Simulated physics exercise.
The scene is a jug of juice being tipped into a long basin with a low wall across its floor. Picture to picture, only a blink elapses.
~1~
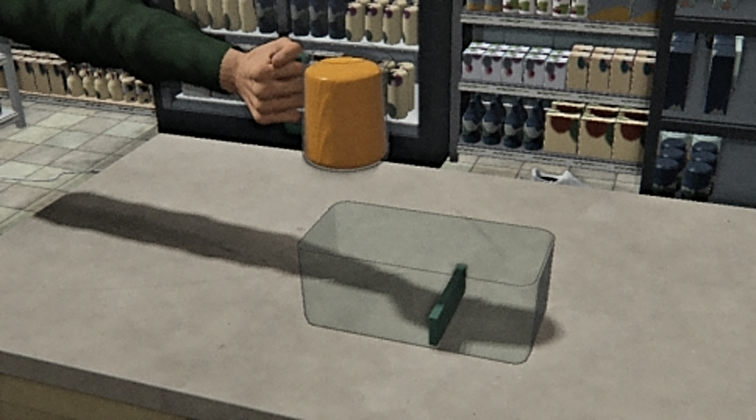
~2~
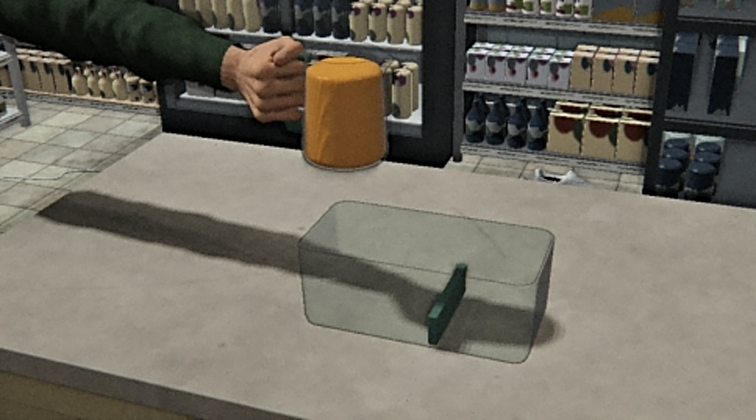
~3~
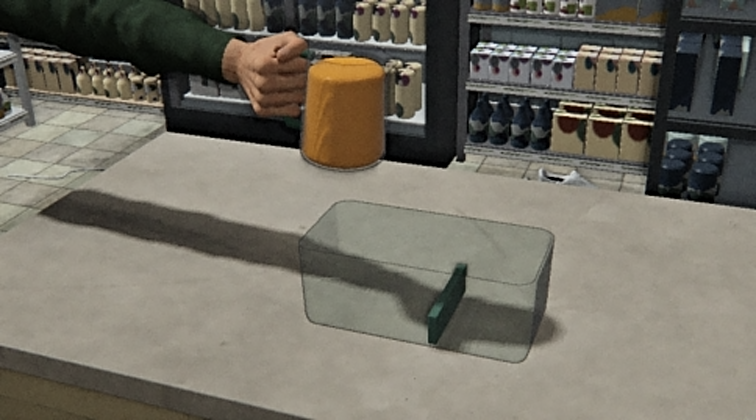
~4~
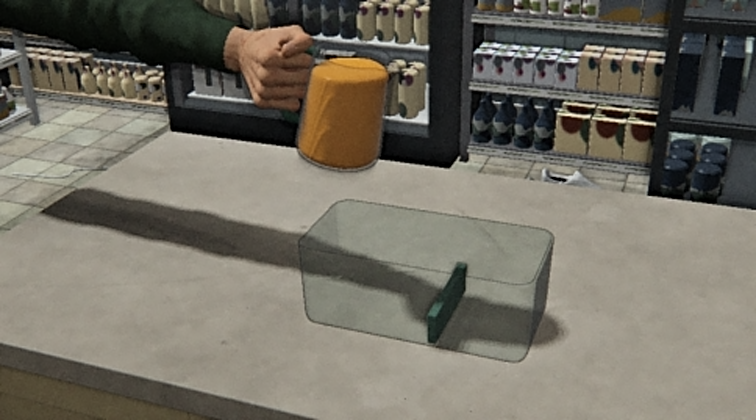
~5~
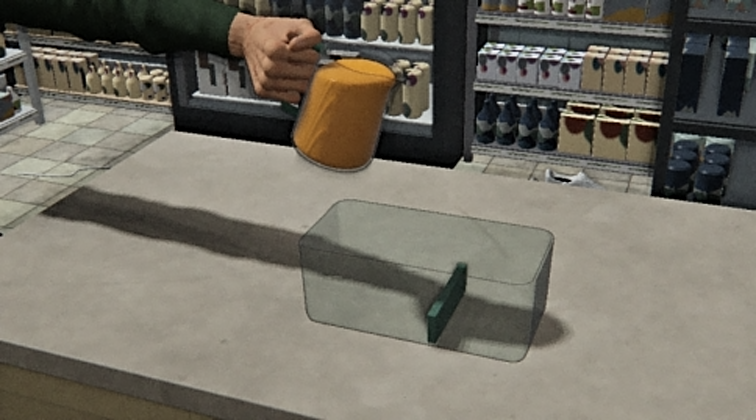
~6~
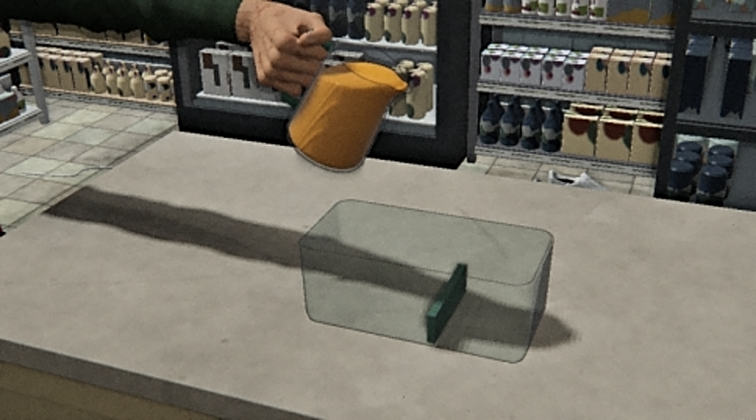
At first, a hand in a dark green sleeve holds an orange-filled jug nearly upright above a counter, behind a clear basin with a small green wall inside. The hand then tilts the jug gradually to the right, its base swinging slightly left, until it leans noticeably over the unmoving basin.
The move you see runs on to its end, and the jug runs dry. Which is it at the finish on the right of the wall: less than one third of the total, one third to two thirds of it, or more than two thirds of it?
At the finish the right of the wall has more than two thirds of the total.
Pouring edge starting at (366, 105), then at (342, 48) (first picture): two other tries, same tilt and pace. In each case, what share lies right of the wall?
Roughly 5 % and 5 %.
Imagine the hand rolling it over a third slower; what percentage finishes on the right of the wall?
Close to 80 per cent.
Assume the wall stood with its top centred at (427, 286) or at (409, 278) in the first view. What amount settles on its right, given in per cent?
My guess is some 90 percent the first time and some 90 percent the second.
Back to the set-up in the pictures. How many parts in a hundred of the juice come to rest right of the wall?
80 %.
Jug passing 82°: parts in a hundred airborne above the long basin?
Around 20 percent.
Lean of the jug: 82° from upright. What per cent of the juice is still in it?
Some 80 per cent has not yet come out.
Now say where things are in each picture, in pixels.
In the first picture, it leans 0°; its right rim is at (392, 58); the juice meets the walls at (311, 64) and (382, 71); the long basin's rim runs from (317, 224) to (546, 260); the wall's top is at (448, 291).
In the second picture, it leans 1°; its right rim is at (394, 59); the juice meets the walls at (311, 64) and (382, 71).
In the third picture, it leans 5°; its right rim is at (397, 63); the juice meets the walls at (314, 63) and (385, 72).
In the fourth picture, it leans 11°; its right rim is at (401, 70); the juice meets the walls at (316, 72) and (390, 74).
In the fifth picture, it leans 19°; its right rim is at (407, 79); the juice meets the walls at (313, 84) and (397, 76).
In the sixth picture, it leans 28°; its right rim is at (411, 91); the juice meets the walls at (310, 91) and (407, 83).
A moment on, the jug is tipped on its side and 78 per cent is still to pour, 0 is left of the wall and 5 right of it.
Next, the jug is tipped on its side and 39 per cent is still to pour, 1 is left of the wall and 36 right of it.
Then the jug is tipped on its side and 16 per cent is still to pour, 5 is left of the wall and 69 right of it.
Later the jug is tipped on its side and 7 per cent is still to pour, 8 is left of the wall and 80 right of it.
Finally, 17 per cent lies left of the wall, 81 right of it and 1 outside.
